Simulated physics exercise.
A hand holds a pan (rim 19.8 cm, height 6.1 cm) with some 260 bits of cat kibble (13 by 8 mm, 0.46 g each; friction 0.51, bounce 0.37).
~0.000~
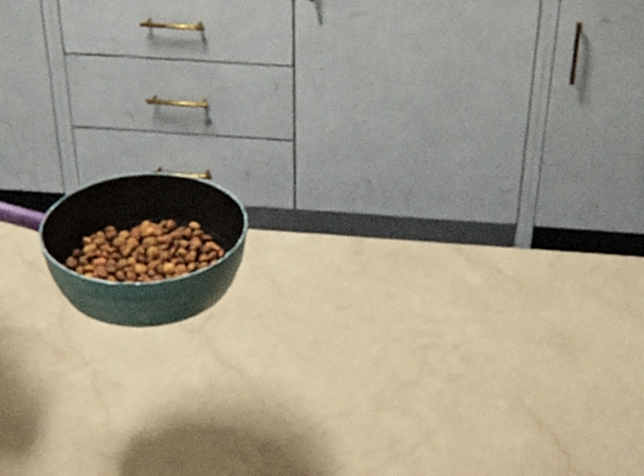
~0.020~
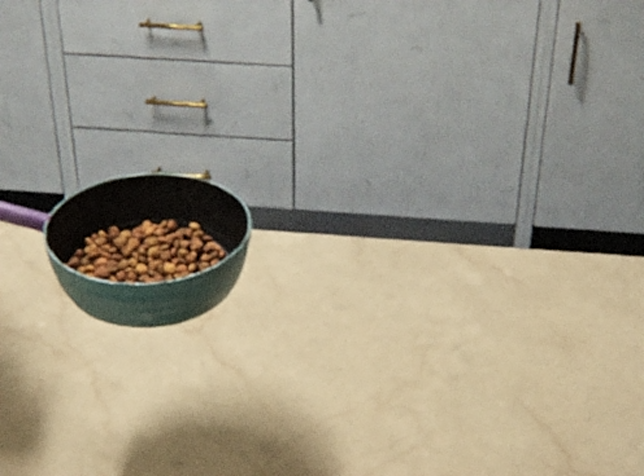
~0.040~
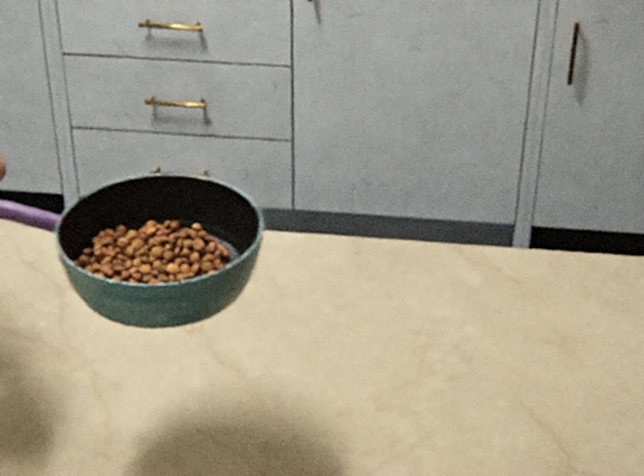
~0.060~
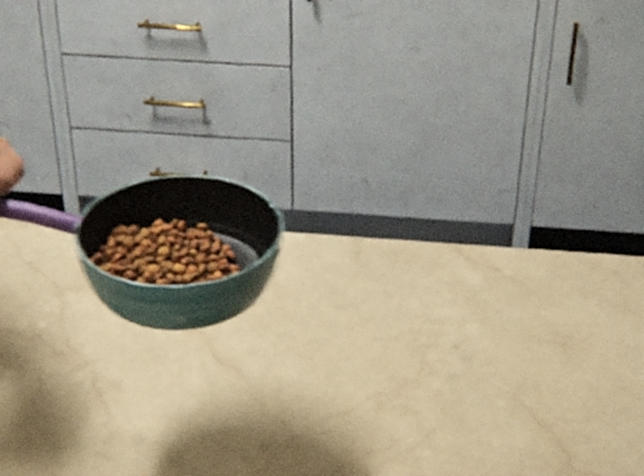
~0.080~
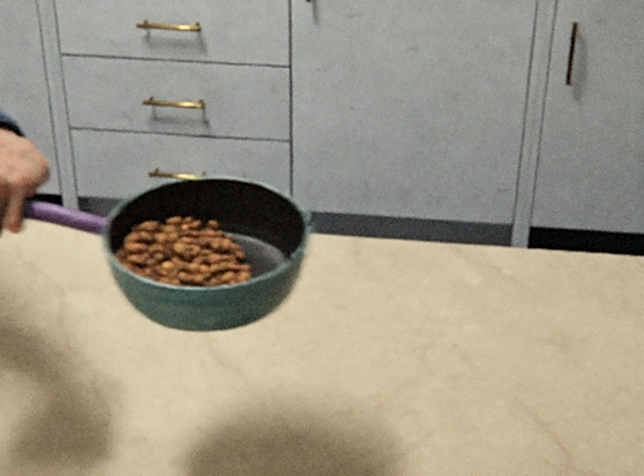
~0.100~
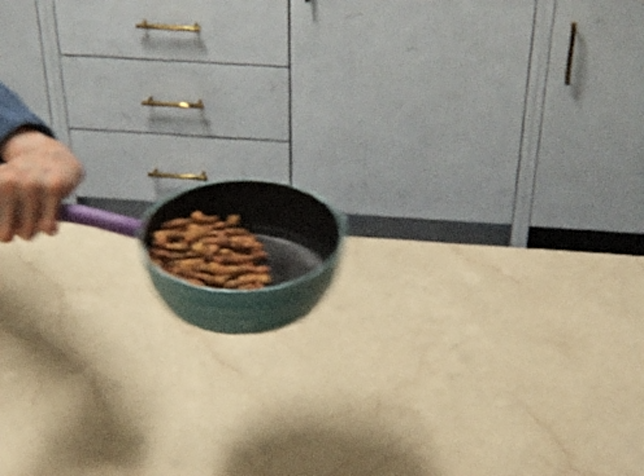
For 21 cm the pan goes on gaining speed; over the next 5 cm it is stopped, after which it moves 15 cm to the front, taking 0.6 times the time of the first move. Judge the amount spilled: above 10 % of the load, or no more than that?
Above 10 %.
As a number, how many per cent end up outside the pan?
Some 35 per cent of it.
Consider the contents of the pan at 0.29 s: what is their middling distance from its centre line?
5.0 cm.
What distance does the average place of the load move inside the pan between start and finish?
Measured shift: Approx. 5.0 cm, an estimate.
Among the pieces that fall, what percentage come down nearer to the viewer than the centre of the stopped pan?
100 %.
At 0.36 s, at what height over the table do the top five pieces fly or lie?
Height: About 48 centimetres.
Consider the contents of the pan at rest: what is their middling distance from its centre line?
Distance: Around 6.5 cm.
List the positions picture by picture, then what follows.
The first frame shows pan at (150, 291); tilt 0 degrees; moved 0.0 cm; leading edge at (245, 232); top of the load at (156, 228).
The second frame shows pan at (154, 291); tilt 0 degrees; moved 0.4 cm; leading edge at (249, 232); top of the load at (156, 228).
The third frame shows pan at (165, 292); tilt 0 degrees; moved 1.5 cm; leading edge at (261, 233); top of the load at (197, 228).
The fourth frame shows pan at (184, 294); tilt 0 degrees; moved 3.5 cm; leading edge at (281, 234); top of the load at (203, 227).
The fifth frame shows pan at (211, 296); tilt 0 degrees; moved 6.2 cm; leading edge at (309, 236); top of the load at (196, 225).
The sixth frame shows pan at (245, 299); tilt 0 degrees; moved 9.7 cm; leading edge at (345, 238); top of the load at (176, 224). Its speed is now 1.95 m/s.
After 0.20 s, tilt 0 degrees; pan 100 %; middle of all pieces near (441, 279).
Then, at 0.29 s, tilt 0 degrees; pan 85 %, in the air 15 %; middle of all pieces near (458, 343).
After 0.36 s, tilt 0 degrees; pan 70 %, in the air 30 %; middle of all pieces near (438, 395).
After 0.44 s, tilt 0 degrees; pan 65 %, in the air 35 %; middle of all pieces near (428, 439).
In the end, at 1.1 s, fallen right of where it stops 5 %, fallen in front of where it stops 30 %, pan 65 %.
